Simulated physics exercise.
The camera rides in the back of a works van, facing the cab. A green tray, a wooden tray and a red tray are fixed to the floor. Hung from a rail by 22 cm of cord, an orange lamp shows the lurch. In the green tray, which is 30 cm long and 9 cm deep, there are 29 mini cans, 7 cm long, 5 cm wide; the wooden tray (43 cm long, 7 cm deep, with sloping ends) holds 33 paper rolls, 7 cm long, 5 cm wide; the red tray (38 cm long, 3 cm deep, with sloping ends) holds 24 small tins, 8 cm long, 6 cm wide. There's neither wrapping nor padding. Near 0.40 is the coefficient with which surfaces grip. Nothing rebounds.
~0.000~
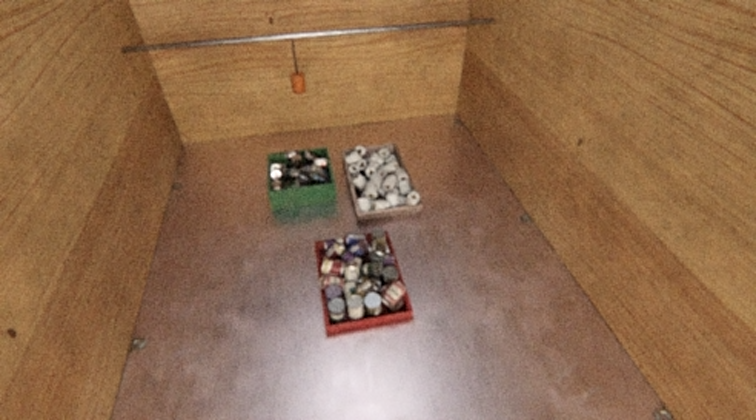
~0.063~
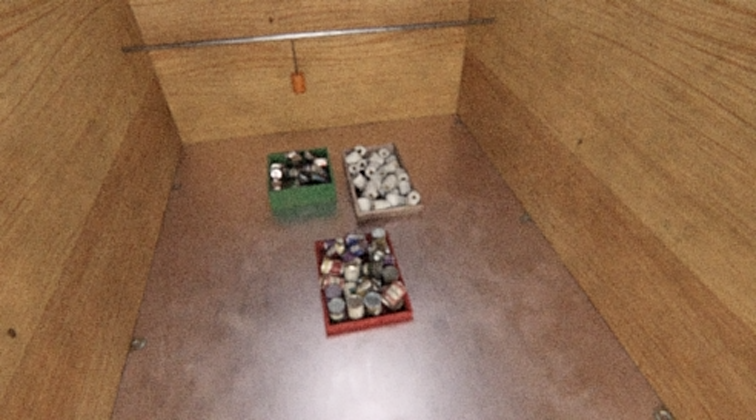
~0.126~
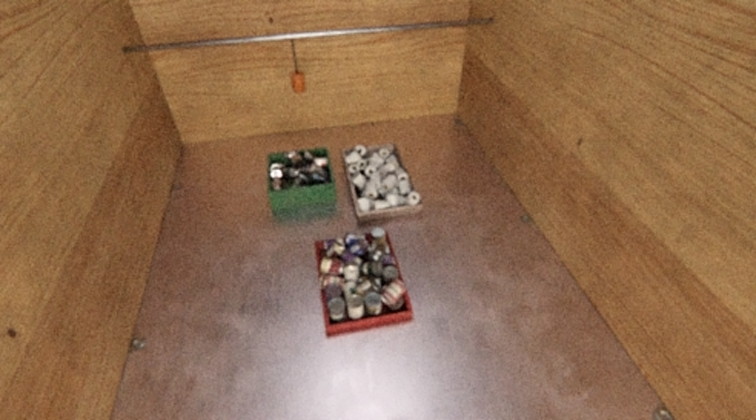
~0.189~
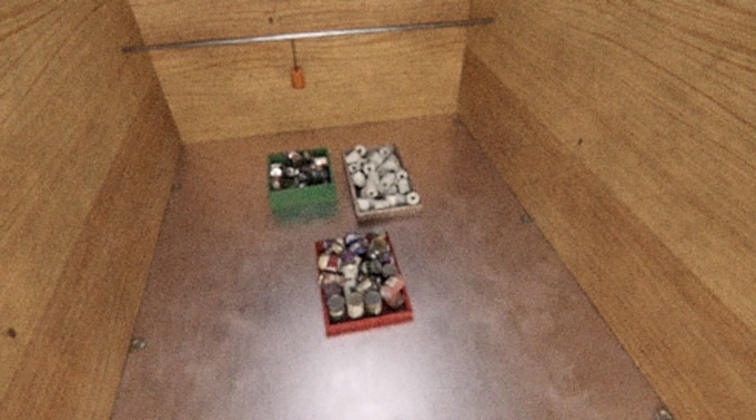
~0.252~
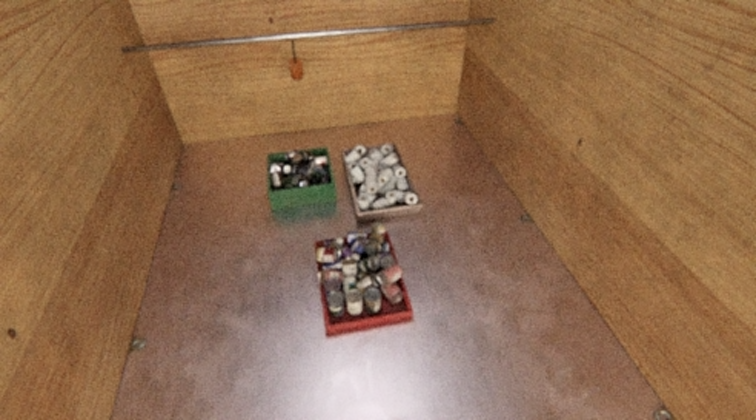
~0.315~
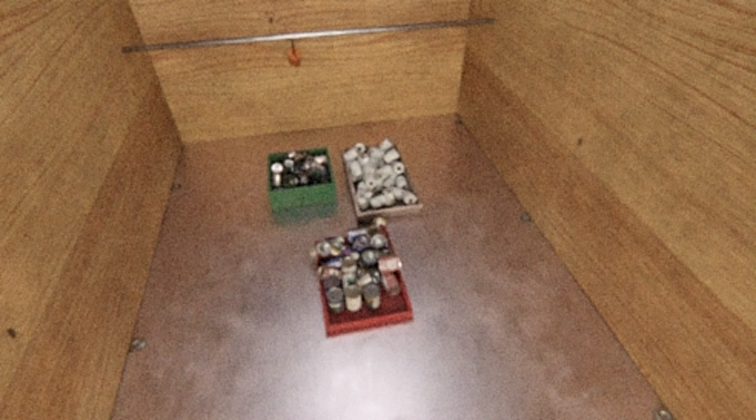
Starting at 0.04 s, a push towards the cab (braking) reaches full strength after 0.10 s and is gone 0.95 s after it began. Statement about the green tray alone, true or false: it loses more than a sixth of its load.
False.
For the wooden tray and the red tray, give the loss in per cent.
Roughly: Wooden tray 40 %, red tray 55 %.
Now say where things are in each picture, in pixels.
In the first frame (places track the rim corner closest to us here), green tray (269, 191); wooden tray (359, 213); lamp cord 0° off upright; all still inside.
In the second frame, green tray (269, 191); lamp cord 0° off upright.
In the third frame, green tray (269, 191); lamp cord 2° off upright.
In the fourth frame, green tray (269, 191); lamp cord 11° off upright.
In the fifth frame, green tray (269, 191); lamp cord 27° off upright.
In the sixth frame, green tray (269, 191); wooden tray (359, 213); lamp cord 45° off upright; all still inside.
After 0.52 s, the green tray has all 29, the wooden tray is down by 4 of 33 and the red tray is down by 5 of 24.
After 0.77 s, the green tray has all 29, the wooden tray is down by 11 of 33 and the red tray is down by 9 of 24.
After 1.13 s, the green tray has all 29, the wooden tray is down by 14 of 33 and the red tray is down by 13 of 24.
Outcome (at 1.59 s), the green tray has all 29, the wooden tray is down by 14 of 33 and the red tray is down by 13 of 24. Asked share, 0 of 29, 0 per cent.
